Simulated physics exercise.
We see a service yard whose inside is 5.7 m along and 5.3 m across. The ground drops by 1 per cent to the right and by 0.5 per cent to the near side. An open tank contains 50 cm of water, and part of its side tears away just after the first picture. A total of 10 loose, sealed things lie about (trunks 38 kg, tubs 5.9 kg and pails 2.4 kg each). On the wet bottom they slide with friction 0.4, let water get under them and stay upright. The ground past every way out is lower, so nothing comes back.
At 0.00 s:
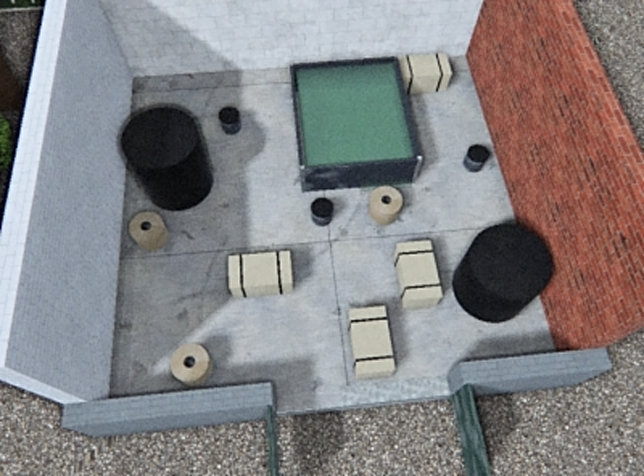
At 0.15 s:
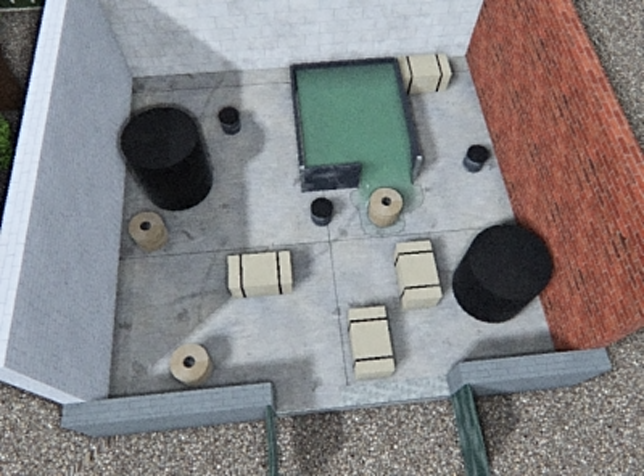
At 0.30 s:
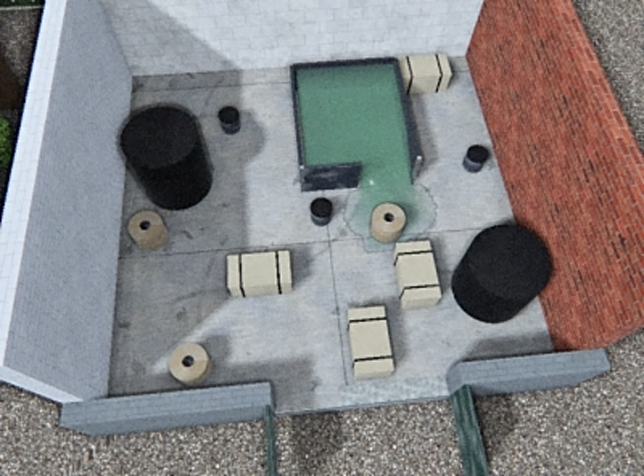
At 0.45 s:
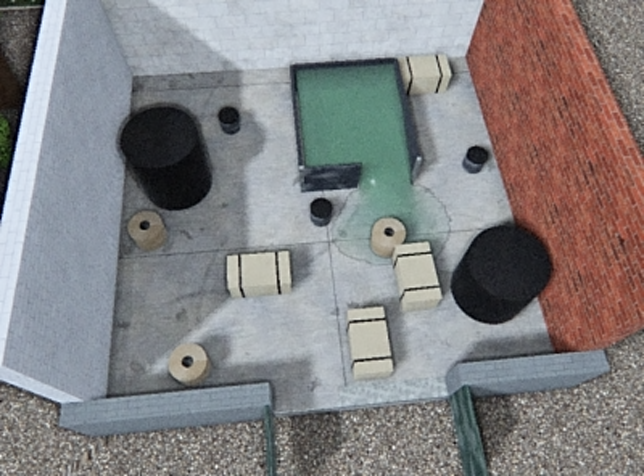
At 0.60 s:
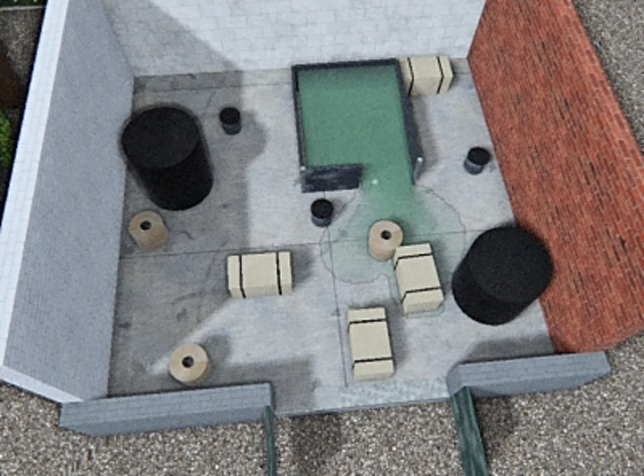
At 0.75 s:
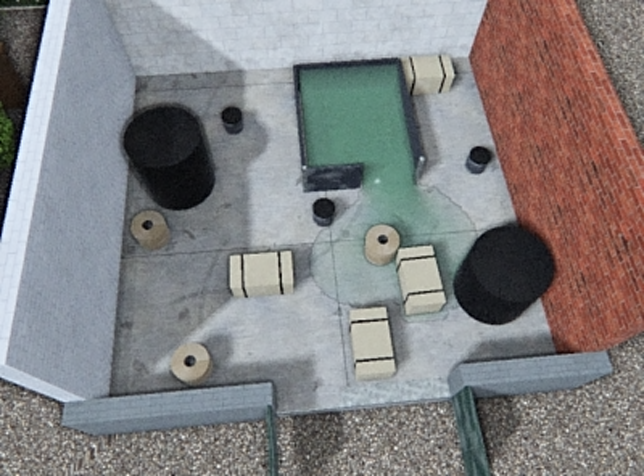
A green-water tank in a walled yard lost part of its near side, and water spread across the floor around a small tan tub and a pale trunk, while the tub shifted slightly.
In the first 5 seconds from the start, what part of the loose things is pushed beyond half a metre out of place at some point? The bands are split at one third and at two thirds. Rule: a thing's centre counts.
It falls between one and two thirds.
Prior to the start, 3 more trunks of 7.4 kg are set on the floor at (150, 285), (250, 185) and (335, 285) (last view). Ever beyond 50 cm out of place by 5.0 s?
Result, in sequence: Below the mark / below the mark / above the mark.
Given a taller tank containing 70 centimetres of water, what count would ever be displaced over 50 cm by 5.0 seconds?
The answer would then be 5.
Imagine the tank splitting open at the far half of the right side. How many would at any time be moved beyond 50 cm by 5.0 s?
Then it comes to 2 of them.
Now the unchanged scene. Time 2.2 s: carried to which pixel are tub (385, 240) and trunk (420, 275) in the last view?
Approx. (234, 352); approx. (416, 366).
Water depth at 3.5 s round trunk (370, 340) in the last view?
I'd say some 8 cm.
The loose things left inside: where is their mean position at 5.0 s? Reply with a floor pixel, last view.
Mean floor pixel: About (278, 225).
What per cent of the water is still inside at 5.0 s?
About 80 in a hundred parts of the water.
After 1.1 s 1 of 10 are over 50 cm from their spots; 1 afloat.
After 2.2 s 2 of 10 are over 50 cm from their spots; 0 afloat.
After 3.5 s 5 of 10 are over 50 cm from their spots; 2 afloat.
After 5.0 s 5 of 10 are over 50 cm from their spots, and 5 have been at some point; 3 afloat.
